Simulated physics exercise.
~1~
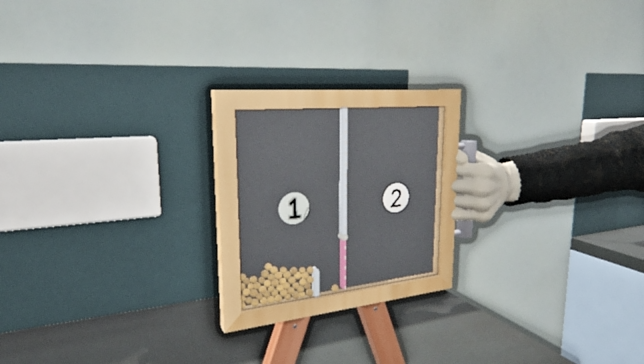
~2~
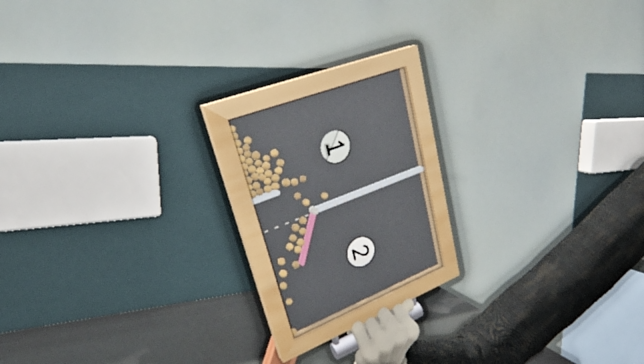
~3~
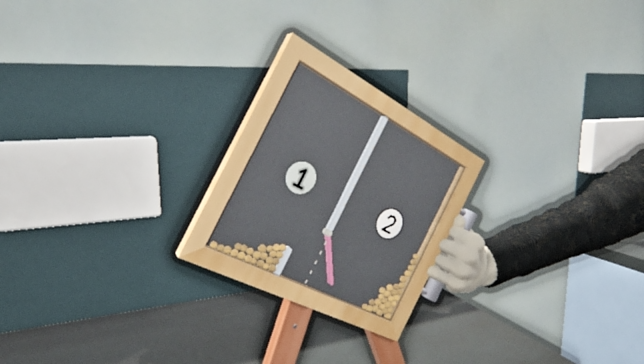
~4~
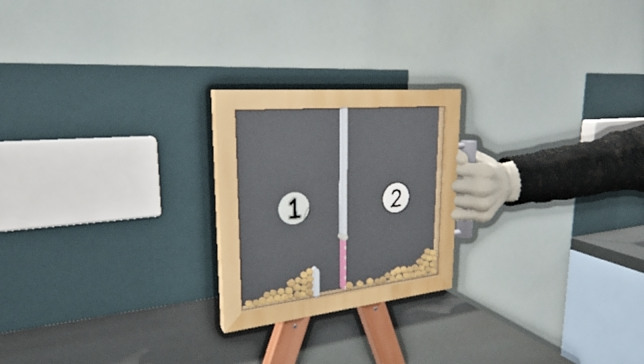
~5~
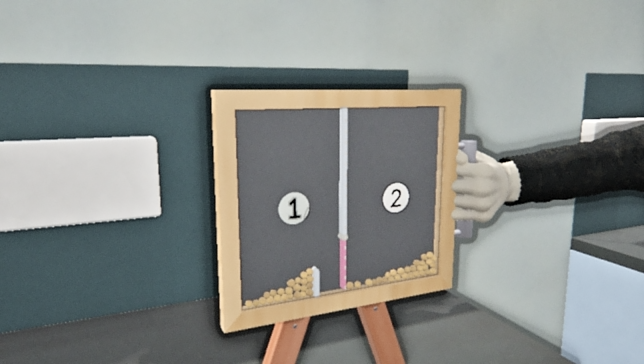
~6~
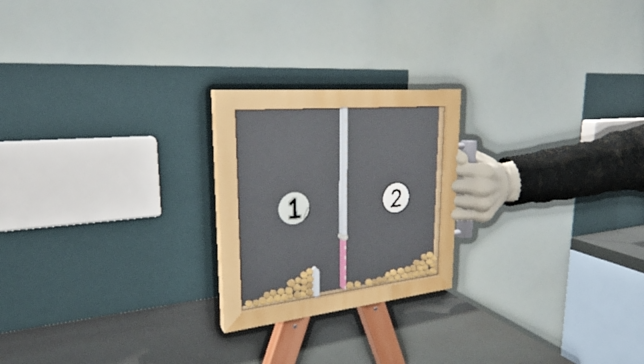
A gloved hand tilts the framed box clockwise and back, leaving beads split between both sides.
